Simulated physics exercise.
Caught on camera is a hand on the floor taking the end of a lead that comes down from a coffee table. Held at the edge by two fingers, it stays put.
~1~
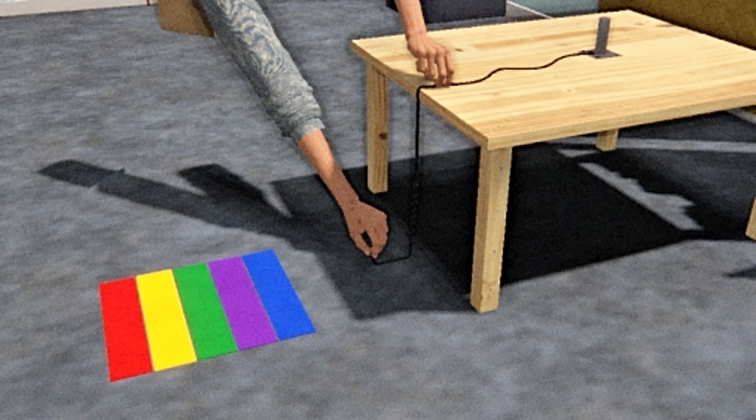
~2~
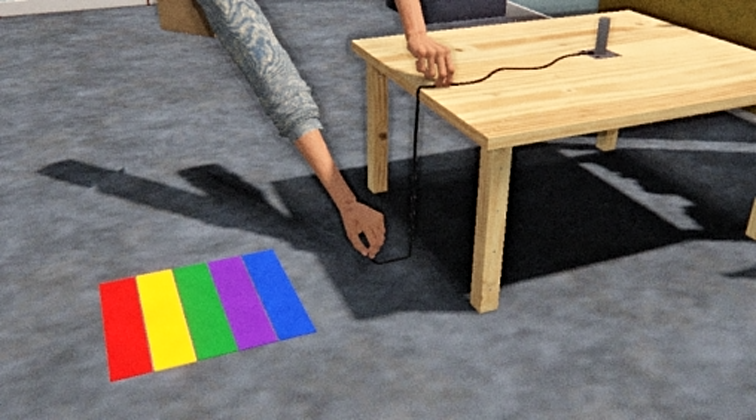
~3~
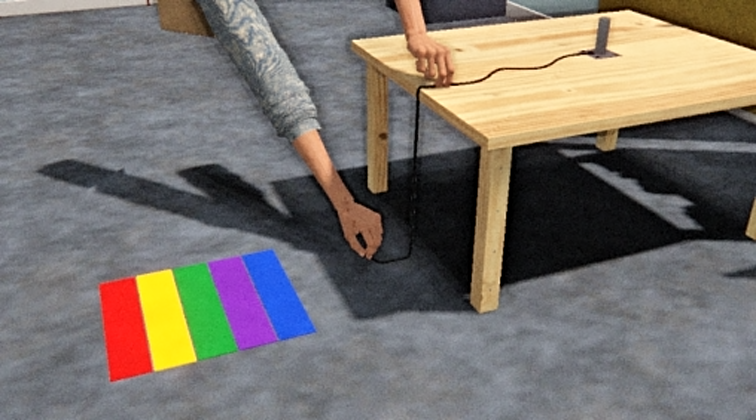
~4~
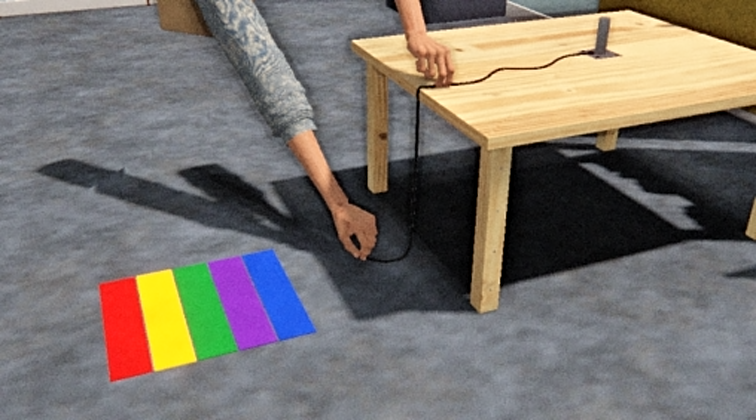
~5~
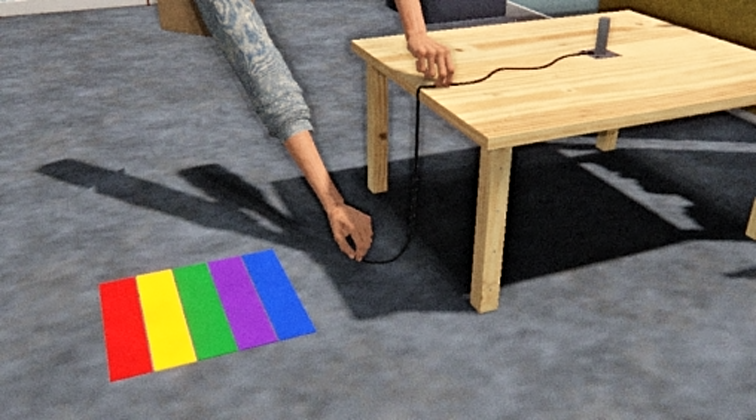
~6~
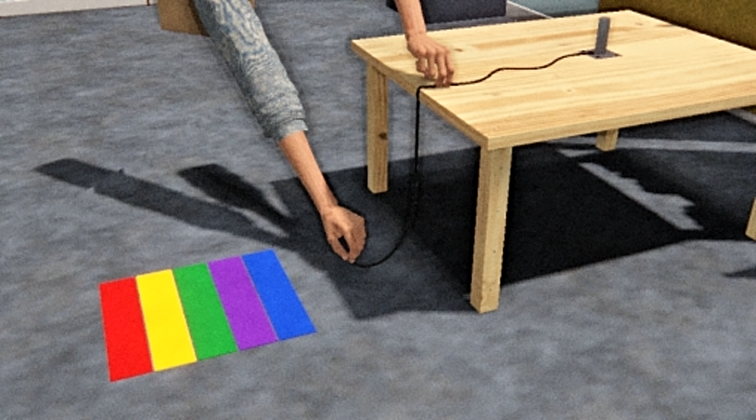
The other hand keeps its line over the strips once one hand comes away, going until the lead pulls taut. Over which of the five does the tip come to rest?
Over the purple one.
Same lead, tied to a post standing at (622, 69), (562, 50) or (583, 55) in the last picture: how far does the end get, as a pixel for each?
Try by try, around (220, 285), (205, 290) and (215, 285).
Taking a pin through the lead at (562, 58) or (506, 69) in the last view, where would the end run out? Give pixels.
Estimates in sequence: (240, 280) then (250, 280).
Early on, end near (309, 266); short of the strips.
Midway, end near (266, 275); over blue.
At the end of the slack, end near (240, 281); over purple. Over purple.
